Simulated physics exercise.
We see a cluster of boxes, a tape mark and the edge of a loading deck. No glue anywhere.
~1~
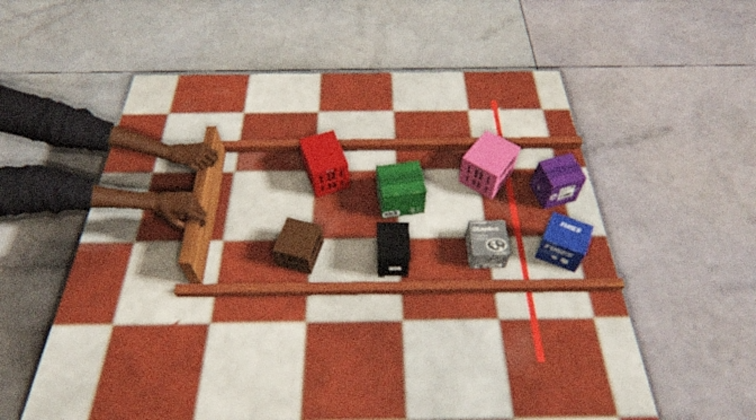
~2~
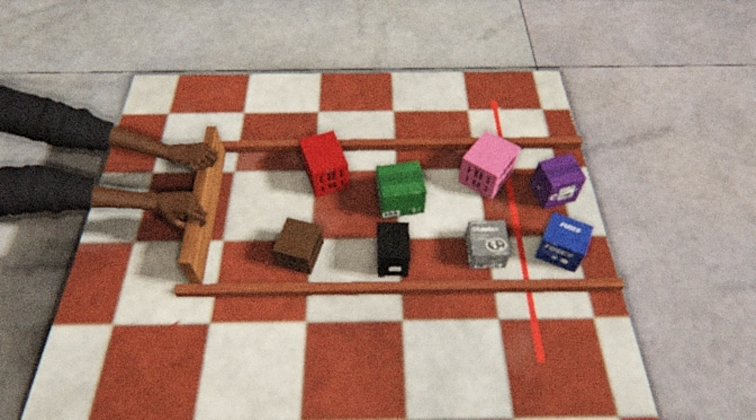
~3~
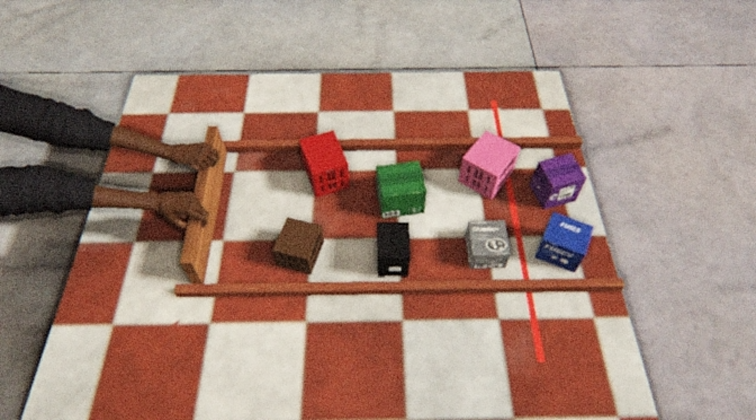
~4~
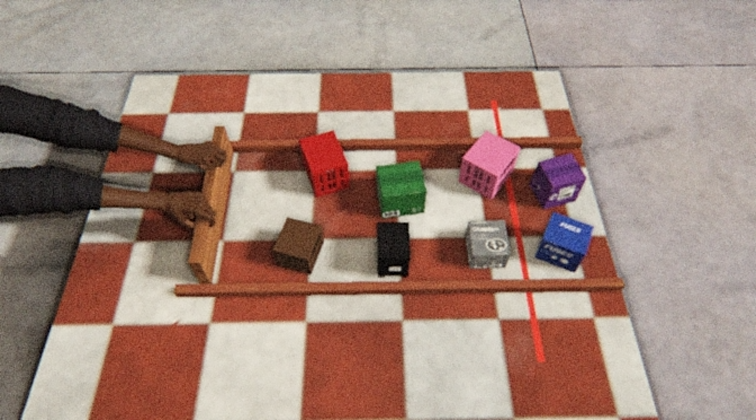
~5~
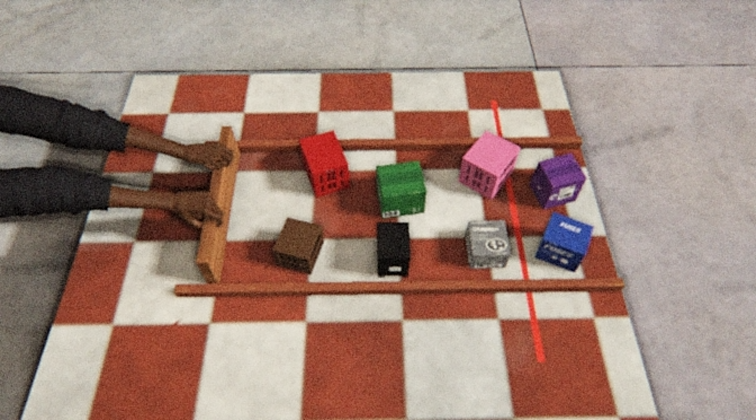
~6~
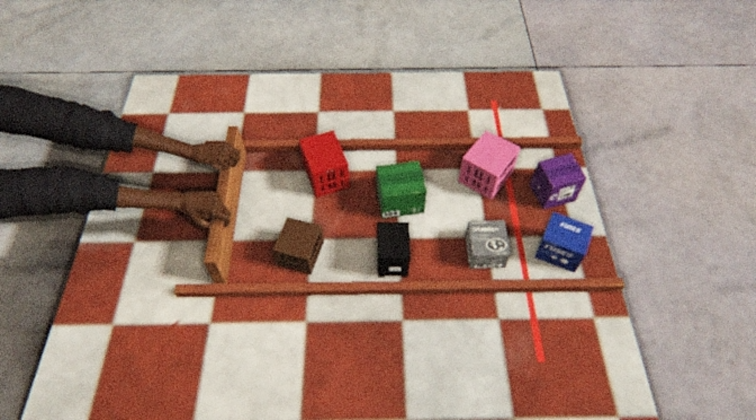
A wooden plank, held by two hands at the left, slides slightly to the right between two rails on a checkered surface, while the eight colored boxes near a red tape line stay still.
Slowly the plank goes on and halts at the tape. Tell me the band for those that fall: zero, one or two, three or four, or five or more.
In the end the number that fall off is one or two.
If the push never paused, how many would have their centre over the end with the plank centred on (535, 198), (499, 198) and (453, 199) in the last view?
In that order 3, 1 and 0.
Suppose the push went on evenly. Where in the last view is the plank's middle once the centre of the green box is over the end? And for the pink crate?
About (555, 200), and (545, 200) for the other.
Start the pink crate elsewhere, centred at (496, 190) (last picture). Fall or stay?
It does not fall.
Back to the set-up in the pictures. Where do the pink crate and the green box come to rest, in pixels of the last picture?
First (563, 153), then (561, 202).
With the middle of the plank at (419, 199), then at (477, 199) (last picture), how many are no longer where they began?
The counts are 5 and 8.
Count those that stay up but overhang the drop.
It comes to 2.
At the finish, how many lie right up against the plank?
That makes 2.
Soon after, none off yet; purple parcel at rest near (557, 182); blue box at rest near (564, 242); pink crate at rest near (489, 165).
In the end, the number that fall off is one or two; gone, blue box.
